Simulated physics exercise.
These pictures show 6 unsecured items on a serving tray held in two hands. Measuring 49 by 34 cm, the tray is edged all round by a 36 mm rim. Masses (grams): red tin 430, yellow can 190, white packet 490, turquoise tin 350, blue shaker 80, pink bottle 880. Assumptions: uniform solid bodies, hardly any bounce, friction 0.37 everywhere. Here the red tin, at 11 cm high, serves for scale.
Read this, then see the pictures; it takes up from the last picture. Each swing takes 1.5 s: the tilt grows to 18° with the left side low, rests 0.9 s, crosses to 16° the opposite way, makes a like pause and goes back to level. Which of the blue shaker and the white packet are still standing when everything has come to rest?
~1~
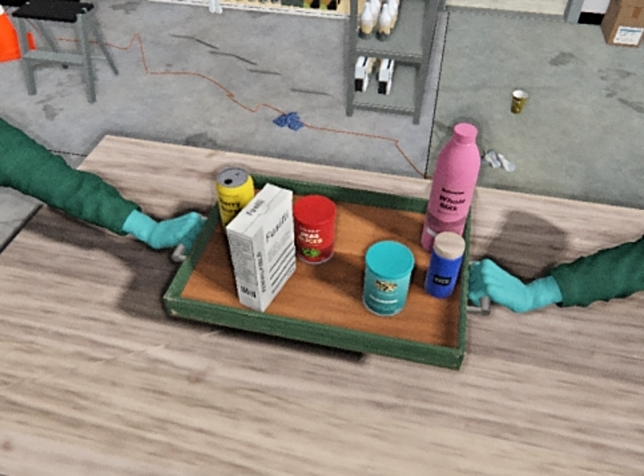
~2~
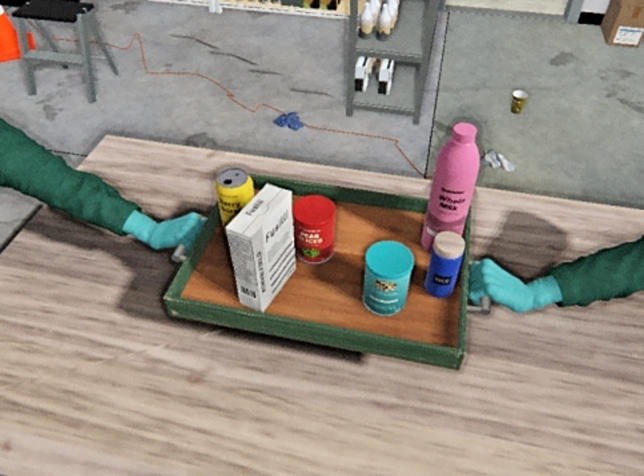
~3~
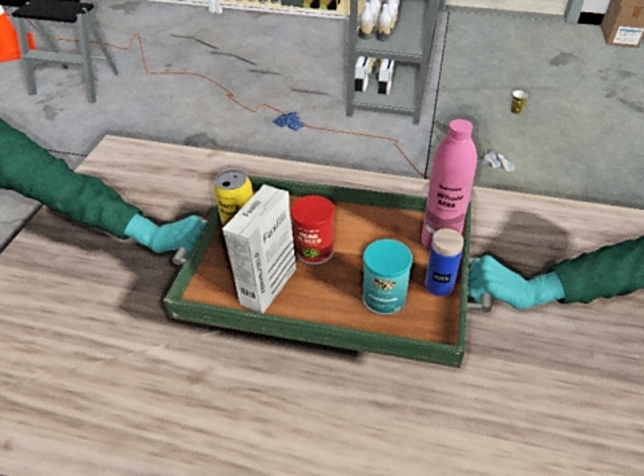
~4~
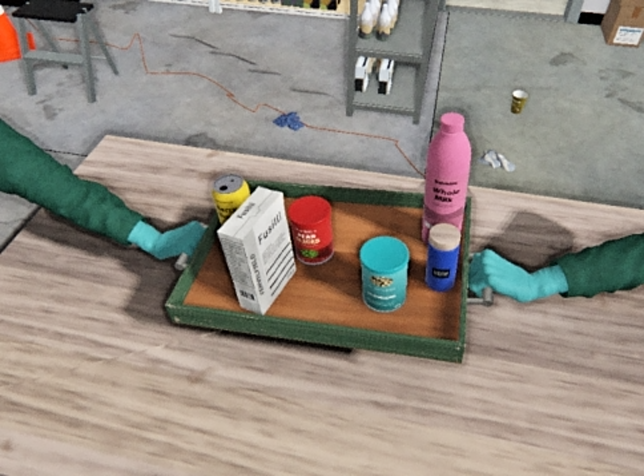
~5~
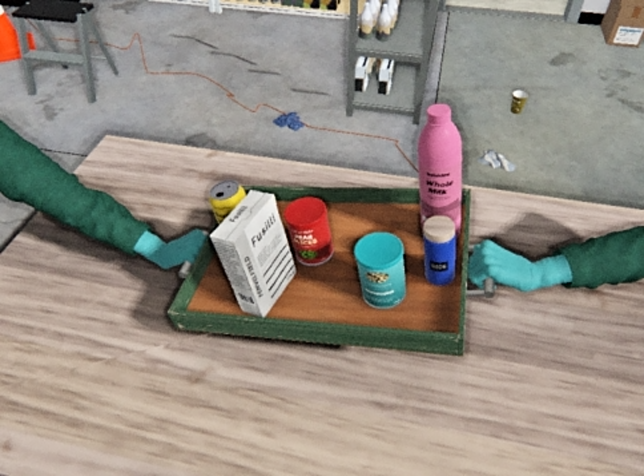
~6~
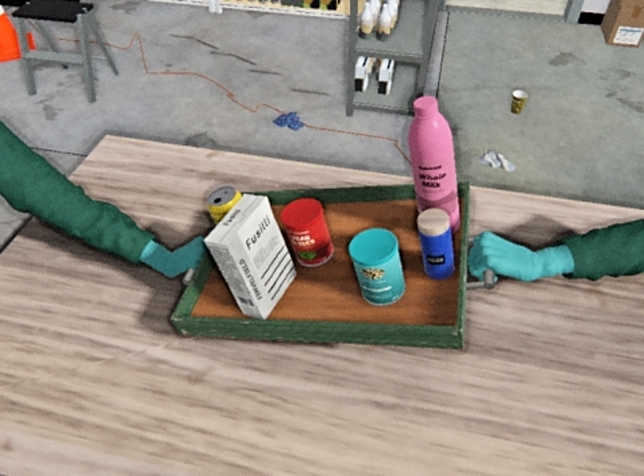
The blue shaker is, the white packet is not.
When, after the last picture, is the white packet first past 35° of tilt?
I'd put it at some 0.5 s.
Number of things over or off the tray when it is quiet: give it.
In total, 2.
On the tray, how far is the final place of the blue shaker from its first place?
Net distance near 0 cm.
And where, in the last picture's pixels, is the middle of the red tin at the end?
Its centre ends close to (280, 226) in the last view.
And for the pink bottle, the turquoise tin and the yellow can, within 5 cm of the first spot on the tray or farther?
Here is how it goes: The pink bottle moves off; next, the turquoise tin remains near its start; last, the yellow can remains near its start.
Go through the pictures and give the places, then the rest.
Tray level; blue shaker (444, 266); white packet (265, 250), in the first picture.
Tray level; turquoise tin (387, 279); pink bottle (451, 192), in the second picture.
Tray at 2°, left edge down; red tin (314, 231), in the third picture.
Tray at 5°, left edge down; turquoise tin (384, 275); pink bottle (446, 184), in the fourth picture.
Tray at 10°, left edge down; red tin (310, 232), in the fifth picture.
Tray at 14°, left edge down; blue shaker (436, 245); white packet (255, 258), in the sixth picture.
Then, 0.60 s on from there, tray at 18°, left edge down; white packet on its side near (211, 269); pink bottle 12° off its base; yellow can moved 2 cm.
Then, 0.90 s on from there, tray at 18°, left edge down; white packet on its side near (200, 268); pink bottle on its side; red tin 6° off its base.
Then, 2.00 s on from there, tray at 7°, left edge down; white packet 70° off its base near (197, 252); pink bottle on its side; red tin moved 7 cm.
Then, 3.10 s on from there, tray at 16°, right edge down; white packet on its side near (264, 264); pink bottle on its side; red tin moved 7 cm.
In the end, toppled on the tray, white packet and pink bottle; not toppled but over 5 cm from the start, red tin; the other 3 under 5 cm from the start. In the last view, blue shaker near (444, 266), white packet near (264, 276).
